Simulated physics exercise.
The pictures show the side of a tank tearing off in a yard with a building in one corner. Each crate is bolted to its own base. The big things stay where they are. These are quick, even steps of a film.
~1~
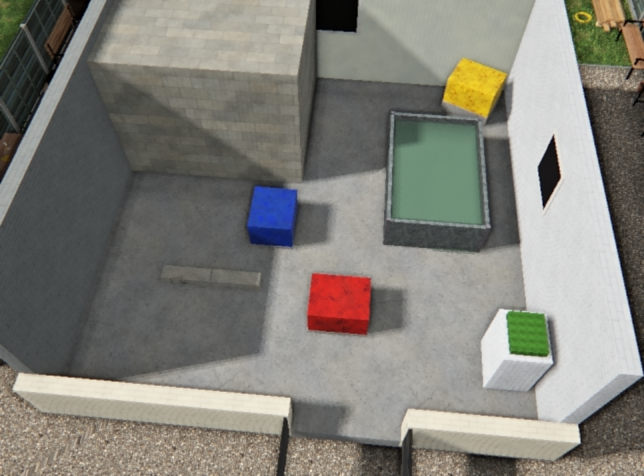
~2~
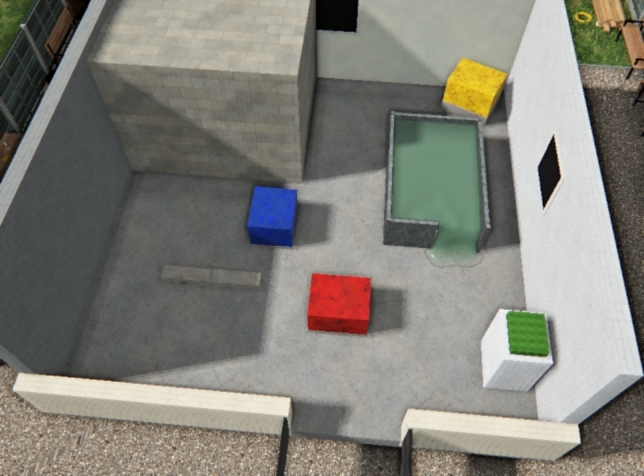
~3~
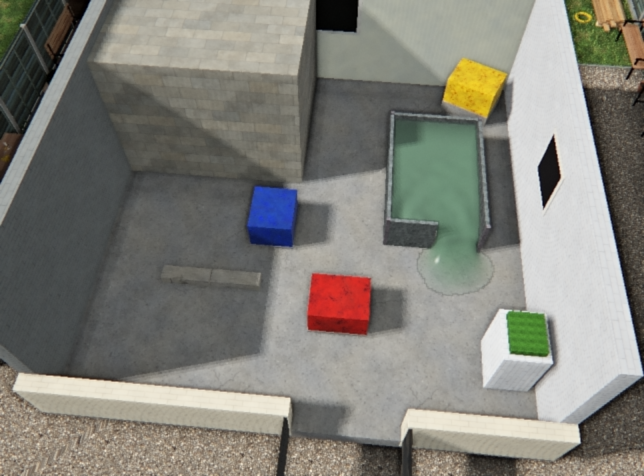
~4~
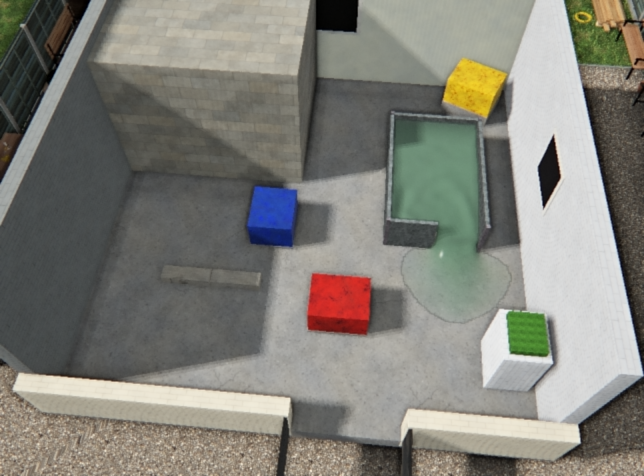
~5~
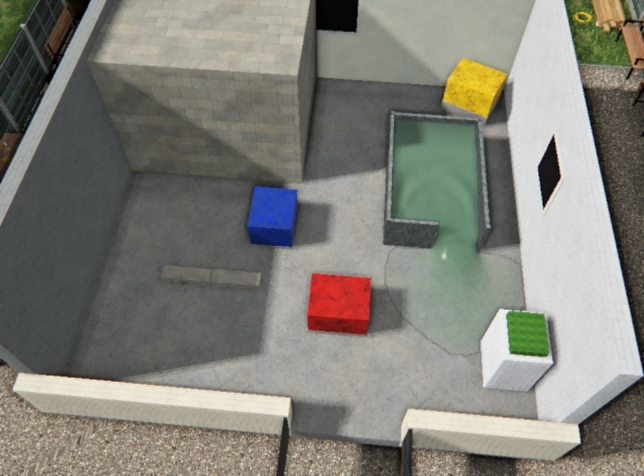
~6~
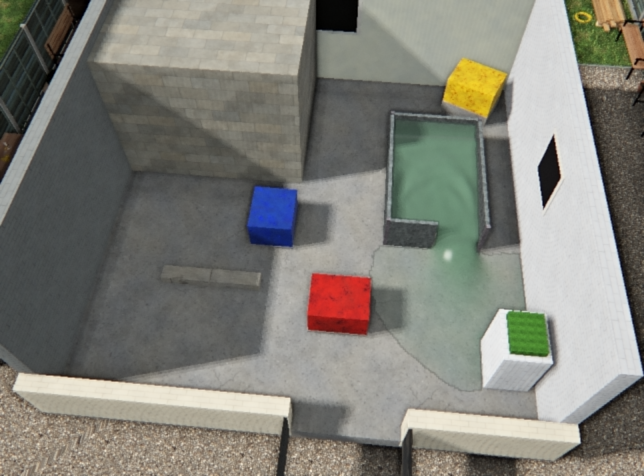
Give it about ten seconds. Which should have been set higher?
One by one: The red crate is soaked; the blue crate keeps dry; the yellow crate keeps dry.
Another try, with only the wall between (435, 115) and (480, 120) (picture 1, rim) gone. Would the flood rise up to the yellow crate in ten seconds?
One by one: The yellow crate gets wet.
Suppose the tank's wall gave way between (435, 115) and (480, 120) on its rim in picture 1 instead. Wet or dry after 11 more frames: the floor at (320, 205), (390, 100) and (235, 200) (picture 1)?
As listed: Free of water, flooded, not flooded.
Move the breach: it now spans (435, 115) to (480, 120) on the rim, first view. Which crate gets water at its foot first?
I say the yellow one.
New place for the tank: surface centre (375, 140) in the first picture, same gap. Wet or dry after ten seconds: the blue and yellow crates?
In short: The blue one takes water; the yellow one is spared.
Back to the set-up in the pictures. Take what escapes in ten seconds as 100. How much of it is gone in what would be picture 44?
I make it 70 per cent.
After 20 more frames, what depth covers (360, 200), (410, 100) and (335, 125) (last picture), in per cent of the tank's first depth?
Roughly 0, 0 and 0 per cent, in turn.
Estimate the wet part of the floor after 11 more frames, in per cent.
Near 20 in a hundred.
A moment on, water covers 20 % of the floor; the red crate water round its plinth, the blue crate not reached, the yellow crate not reached.
Next, water covers 20 % of the floor; the red crate water round its plinth, the blue crate not reached, the yellow crate not reached.
Then, water covers 30 % of the floor; the red crate water round its plinth, the blue crate not reached, the yellow crate not reached.
Later, water covers 50 % of the floor; the red crate water round its plinth, the blue crate not reached, the yellow crate water round its plinth.
In the end, water covers 70 % of the floor; the red crate was topped, the blue crate stayed above the water, the yellow crate stayed above the water.
